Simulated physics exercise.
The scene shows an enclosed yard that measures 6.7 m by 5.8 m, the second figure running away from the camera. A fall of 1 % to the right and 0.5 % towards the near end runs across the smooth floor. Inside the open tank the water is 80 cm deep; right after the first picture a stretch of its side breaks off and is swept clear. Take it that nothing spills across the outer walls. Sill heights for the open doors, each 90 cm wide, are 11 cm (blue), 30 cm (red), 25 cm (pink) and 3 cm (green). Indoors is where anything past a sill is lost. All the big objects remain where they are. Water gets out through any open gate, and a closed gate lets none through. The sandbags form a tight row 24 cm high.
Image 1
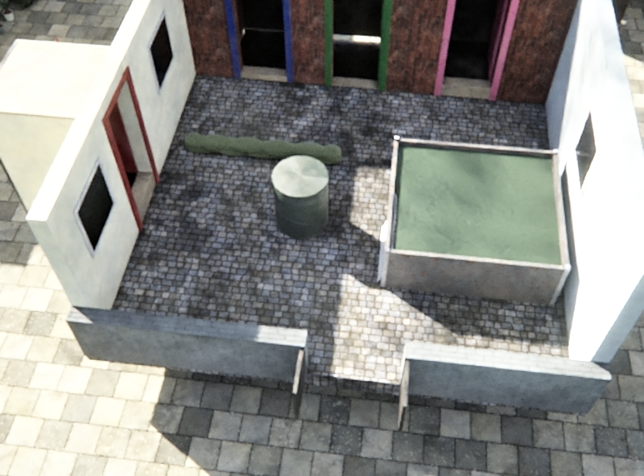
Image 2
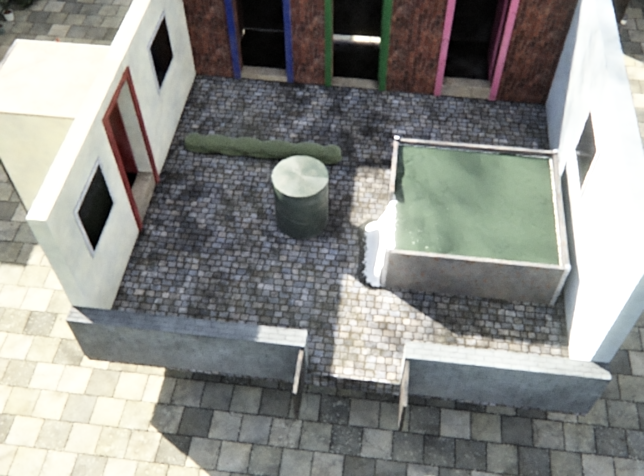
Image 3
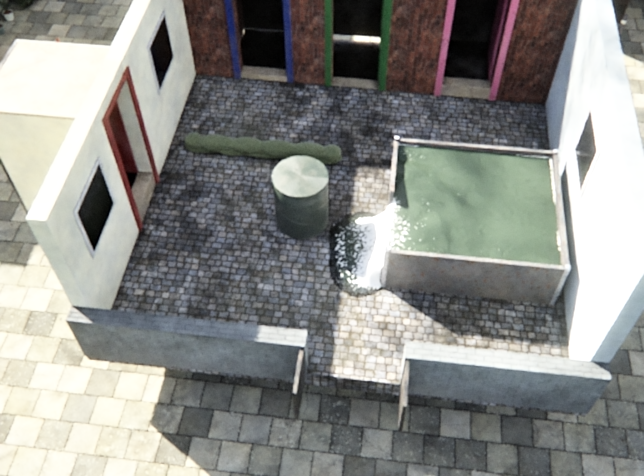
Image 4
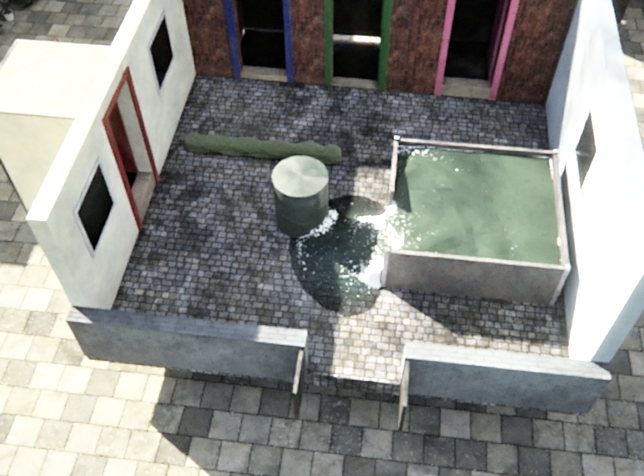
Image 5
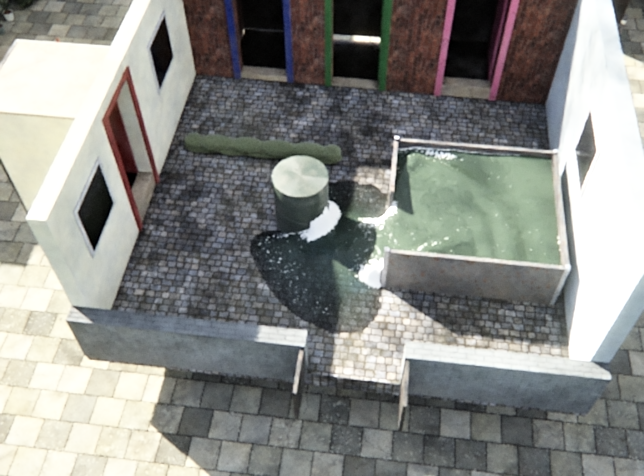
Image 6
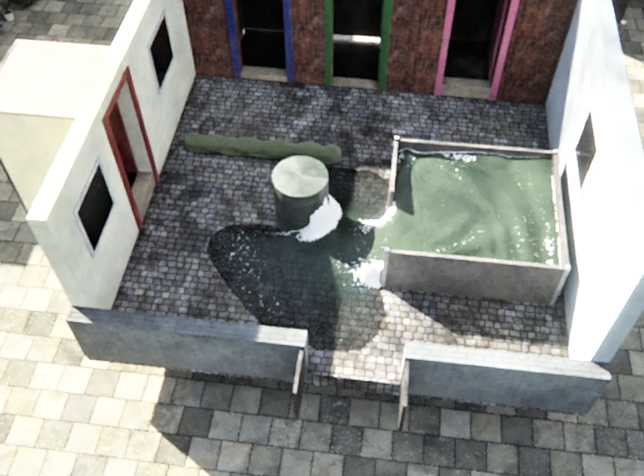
A walled yard holds an open tank as water pours out leftward and spreads around a cylinder.
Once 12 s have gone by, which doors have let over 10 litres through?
In the end the blue door is going to hold within the limit, the red door is going to hold within the limit, the pink door is going to hold within the limit, the green door is going to break the limit.
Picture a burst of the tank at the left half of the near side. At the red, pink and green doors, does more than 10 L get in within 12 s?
Outcomes - red: Not exceeded, pink: Not exceeded, green: Not exceeded.
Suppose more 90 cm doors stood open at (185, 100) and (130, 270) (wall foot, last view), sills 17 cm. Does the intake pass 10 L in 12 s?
Taking them in order, the first is fine and the second too much.
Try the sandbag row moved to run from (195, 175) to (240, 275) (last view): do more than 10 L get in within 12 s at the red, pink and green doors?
Against the limit, the red door stays within it, the pink door stays within it and the green door goes beyond it.
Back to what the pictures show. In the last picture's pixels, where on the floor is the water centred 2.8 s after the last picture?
(344, 240).
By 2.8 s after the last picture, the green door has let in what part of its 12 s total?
About 25 per cent.
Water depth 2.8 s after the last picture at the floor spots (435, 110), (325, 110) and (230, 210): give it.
In that order: 3, 1 and 11 cm.
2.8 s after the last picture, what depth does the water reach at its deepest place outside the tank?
I'd put it at close to 38 cm.
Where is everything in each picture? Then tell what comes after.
In the first frame, still water, 80 cm deep, in the open tank at (475, 202).
In the second frame, the front is at (372, 224), 0.7 m from the gap at (389, 242); 0.3 m2 of floor is under water; 80 cm left at the back of the open tank.
In the third frame, the front is at (342, 224), 0.9 m from the gap at (389, 245); 1.0 m2 of floor is under water; 80 cm left at the back of the open tank.
In the fourth frame, the front is at (295, 252), 1.4 m from the gap at (388, 246); 2.1 m2 of floor is under water; 80 cm left at the back of the open tank.
In the fifth frame, the front is at (257, 251), 2.0 m from the gap at (388, 246); 3.5 m2 of floor is under water; 80 cm left at the back of the open tank.
In the sixth frame, the front is at (214, 253), 2.7 m from the gap at (389, 246); 5.1 m2 of floor is under water; 78 cm left at the back of the open tank.
Then, 0.7 s after the last picture water covers 35 % of the floor and is deepest (51 cm) near (321, 236); blue door not reached, red door 7 cm at the sill, 0 L in, pink door not reached, green door not reached.
Then, 1.5 s after the last picture water covers 50 % of the floor and is deepest (56 cm) near (103, 334); blue door not reached, red door 17 cm at the sill, 0 L in, pink door not reached, green door 5 cm at the sill, 0 L in.
Then, 2.8 s after the last picture water covers 60 % of the floor and is deepest (38 cm) near (231, 326); blue door not reached, red door 19 cm at the sill, 0 L in, pink door 5 cm at the sill, 0 L in, green door 7 cm at the sill, 15 L in.
Then, 6.3 s after the last picture water covers 90 % of the floor and is deepest (26 cm) near (214, 346); blue door 10 cm at the sill, 1 L in, red door 14 cm at the sill, 0 L in, pink door 12 cm at the sill, 0 L in, green door 6 cm at the sill, 44 L in.
Then, 11.3 s after the last picture water covers 95 % of the floor and is deepest (16 cm) near (544, 183); blue door 5 cm at the sill, 2 L in, red door 11 cm at the sill, 0 L in, pink door 11 cm at the sill, 0 L in, green door 9 cm at the sill, 61 L in.
